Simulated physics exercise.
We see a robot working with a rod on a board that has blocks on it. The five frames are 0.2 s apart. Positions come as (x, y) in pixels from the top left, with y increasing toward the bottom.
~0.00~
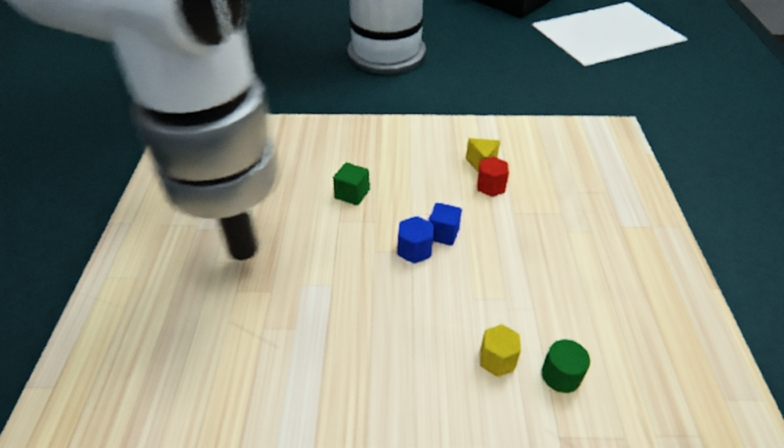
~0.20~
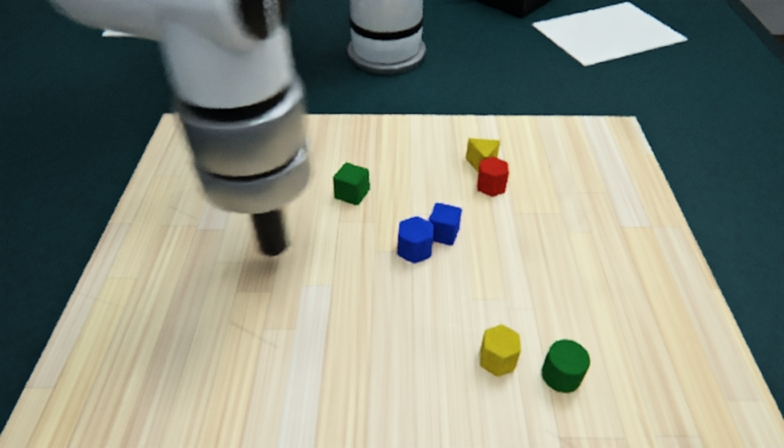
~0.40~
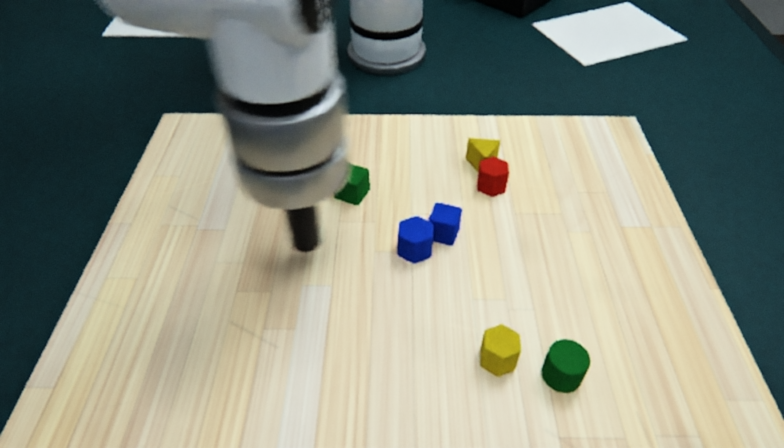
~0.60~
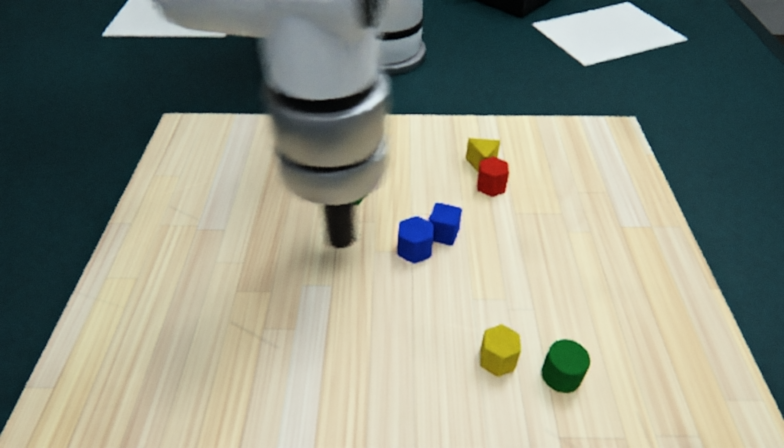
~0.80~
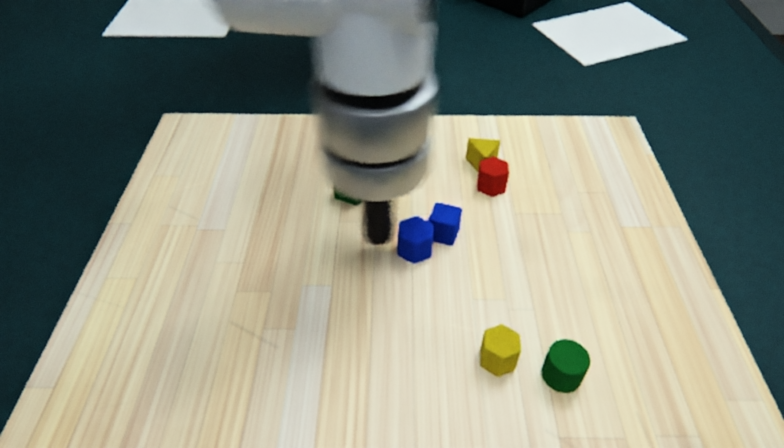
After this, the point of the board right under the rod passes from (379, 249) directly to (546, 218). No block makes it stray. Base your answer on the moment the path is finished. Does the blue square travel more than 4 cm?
Yes, that is how it ends up.
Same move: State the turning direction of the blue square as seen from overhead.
From overhead, anticlockwise.
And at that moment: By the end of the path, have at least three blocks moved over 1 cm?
No, that is not what happens.
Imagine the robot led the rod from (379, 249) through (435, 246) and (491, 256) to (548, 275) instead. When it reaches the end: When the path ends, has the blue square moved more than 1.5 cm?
The answer is yes.
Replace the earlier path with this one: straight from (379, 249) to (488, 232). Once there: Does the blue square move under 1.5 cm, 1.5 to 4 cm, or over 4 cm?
It goes beyond 4 cm.
What follows on the original path. One third of the way, rod (439, 224); blue hexagon (463, 236), turned 50° clockwise; blue square (467, 205).
Two thirds of the way, rod (495, 214); blue hexagon (469, 238), turned 70° clockwise; blue square (505, 188), turned 65° anticlockwise.
At the end, rod (550, 204); blue hexagon (469, 238), turned 70° clockwise; blue square (515, 183), turned 120° anticlockwise; red hexagon not moved.
